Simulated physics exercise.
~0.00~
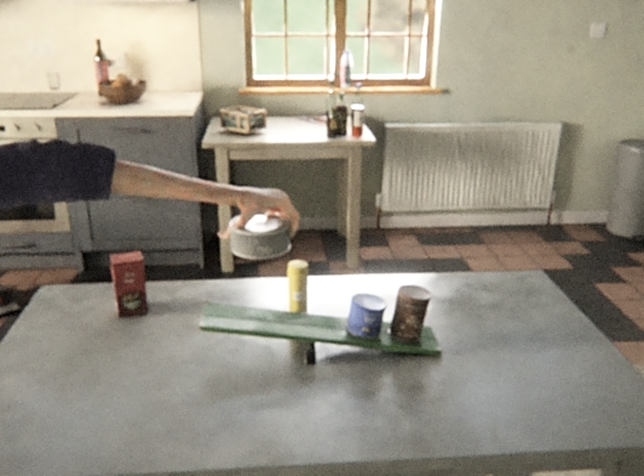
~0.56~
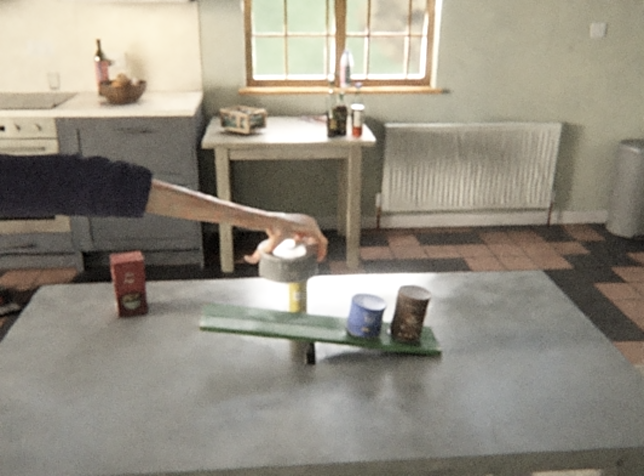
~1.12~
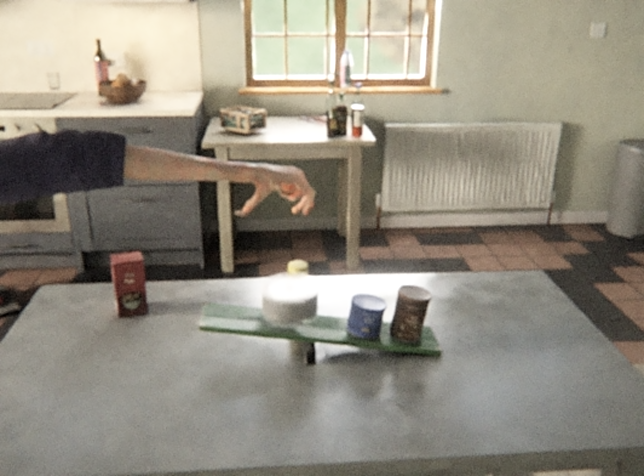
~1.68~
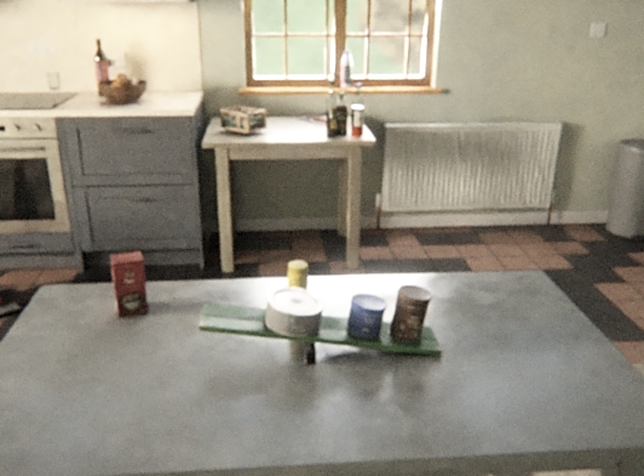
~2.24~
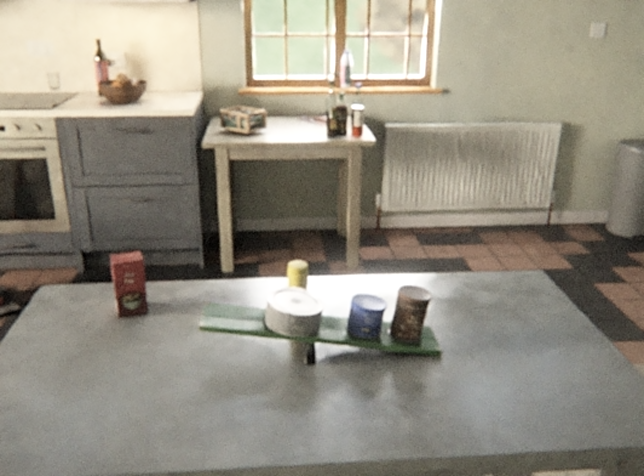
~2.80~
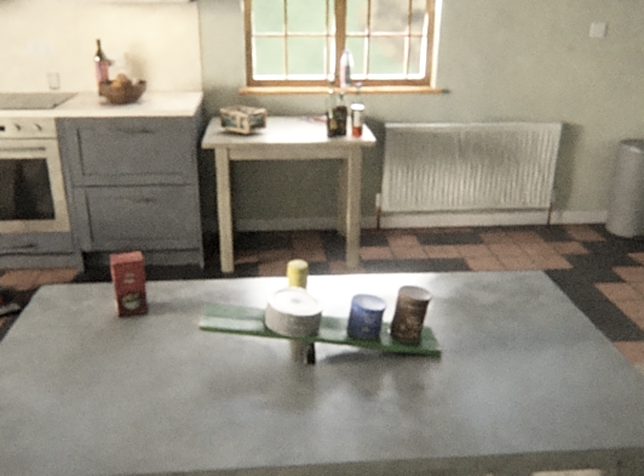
A grey tub, held by a hand reaching in from the left, moves over a grey table in a kitchen, seen from the front and slightly above. On the table a green plank leans on a small block, its right end low, carrying a blue tin and a brown tin near that end. A yellow shaker stands around the middle, and a red carton stands to the left. The hand carries the tub rightwards and lowers it onto the plank near the middle, then lets go and withdraws. The plank ends with its right end still low, the tub and both tins upright on it.
